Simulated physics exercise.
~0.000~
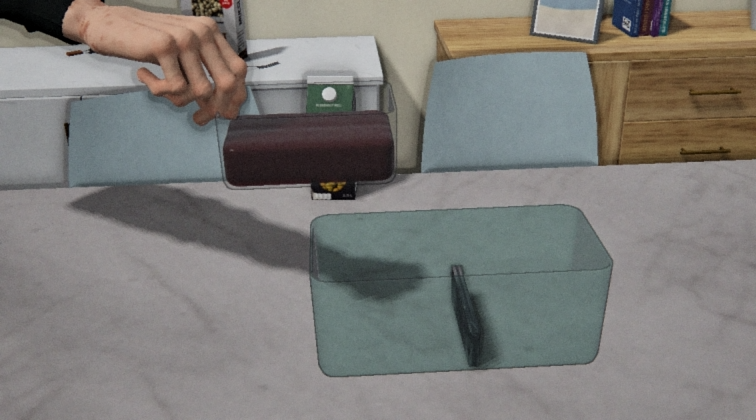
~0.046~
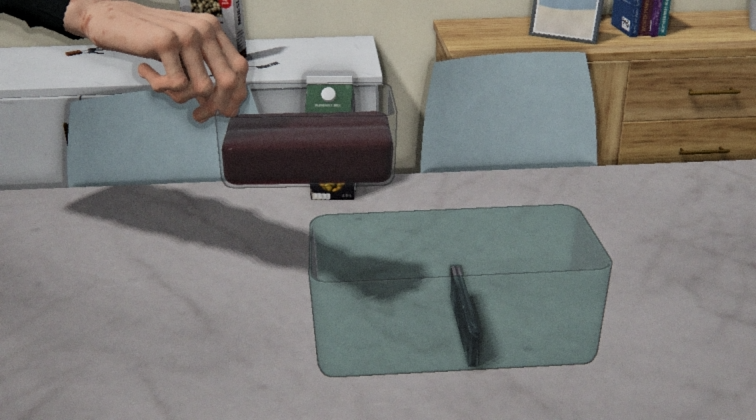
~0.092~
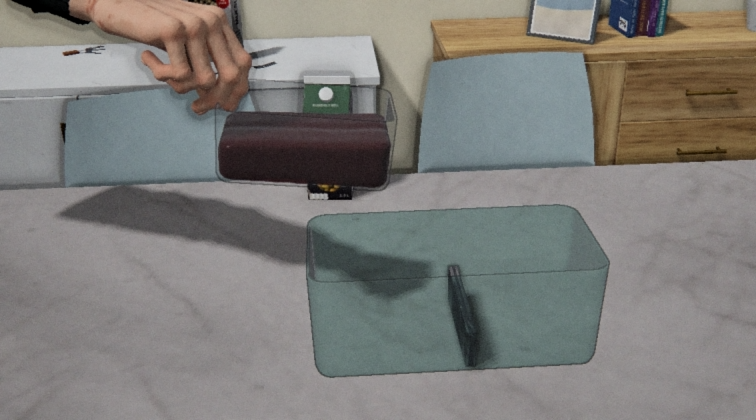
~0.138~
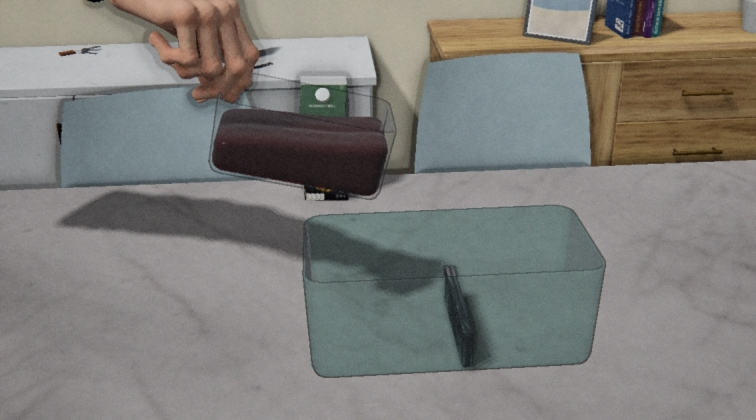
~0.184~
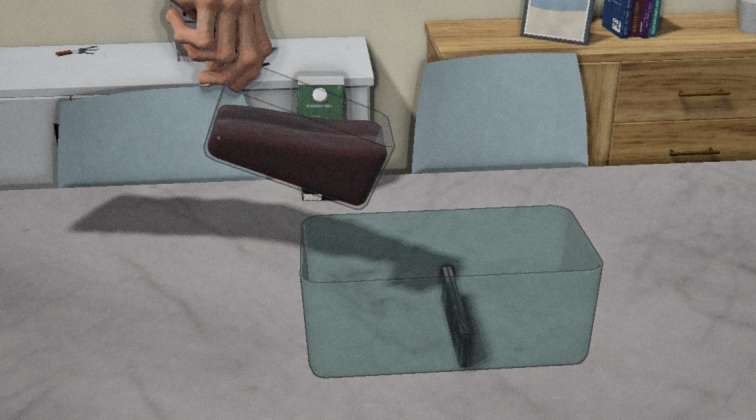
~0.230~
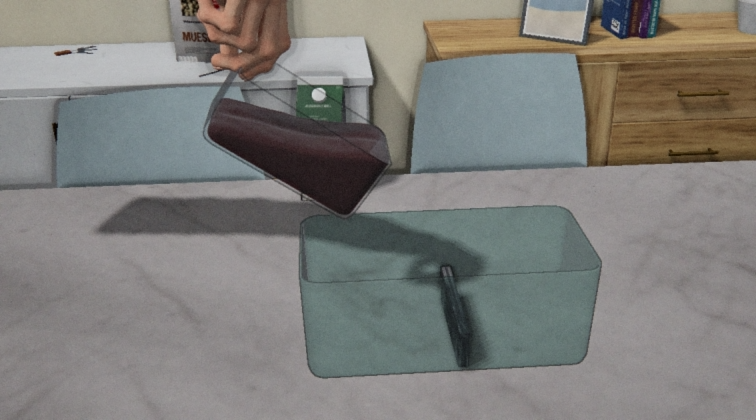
Clear oblong tub of dark red wine tilting gradually down to the right beside a hand, above a greenish see-through basin.
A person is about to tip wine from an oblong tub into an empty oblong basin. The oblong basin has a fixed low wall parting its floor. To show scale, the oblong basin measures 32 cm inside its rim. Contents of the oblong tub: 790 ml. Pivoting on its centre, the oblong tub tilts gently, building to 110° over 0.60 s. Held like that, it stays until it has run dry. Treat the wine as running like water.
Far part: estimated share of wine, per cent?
10 per cent.
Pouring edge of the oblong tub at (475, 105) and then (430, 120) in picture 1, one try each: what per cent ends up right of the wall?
I'd say 70 percent on the first go, 35 percent on the next.
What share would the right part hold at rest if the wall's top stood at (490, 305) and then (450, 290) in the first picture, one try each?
Try 1: 20 %; try 2: 15 %.
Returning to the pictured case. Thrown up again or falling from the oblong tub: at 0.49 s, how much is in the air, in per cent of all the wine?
Estimate: Some 38 % of the total.
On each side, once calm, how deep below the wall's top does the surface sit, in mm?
About 20 mm on the left, about 44 mm on the right.
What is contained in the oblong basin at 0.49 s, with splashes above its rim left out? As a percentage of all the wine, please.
About 48%.
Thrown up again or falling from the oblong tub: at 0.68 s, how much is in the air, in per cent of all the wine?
Estimate: Around 9 per cent.
By 0.49 s the tilt is 101° and 14 per cent is still to pour, 48 is left of the wall and 0 right of it.
By 0.68 s the tilt is 110° and 2 per cent is still to pour, 86 is left of the wall and 3 right of it.
By 0.88 s the tilt is 110° and 0 per cent is still to pour, 85 is left of the wall and 10 right of it.
By 1.10 s the tilt is 110° and 0 per cent is still to pour, 85 is left of the wall and 10 right of it.
At rest 85 per cent lies left of the wall, 10 right of it and 5 outside.
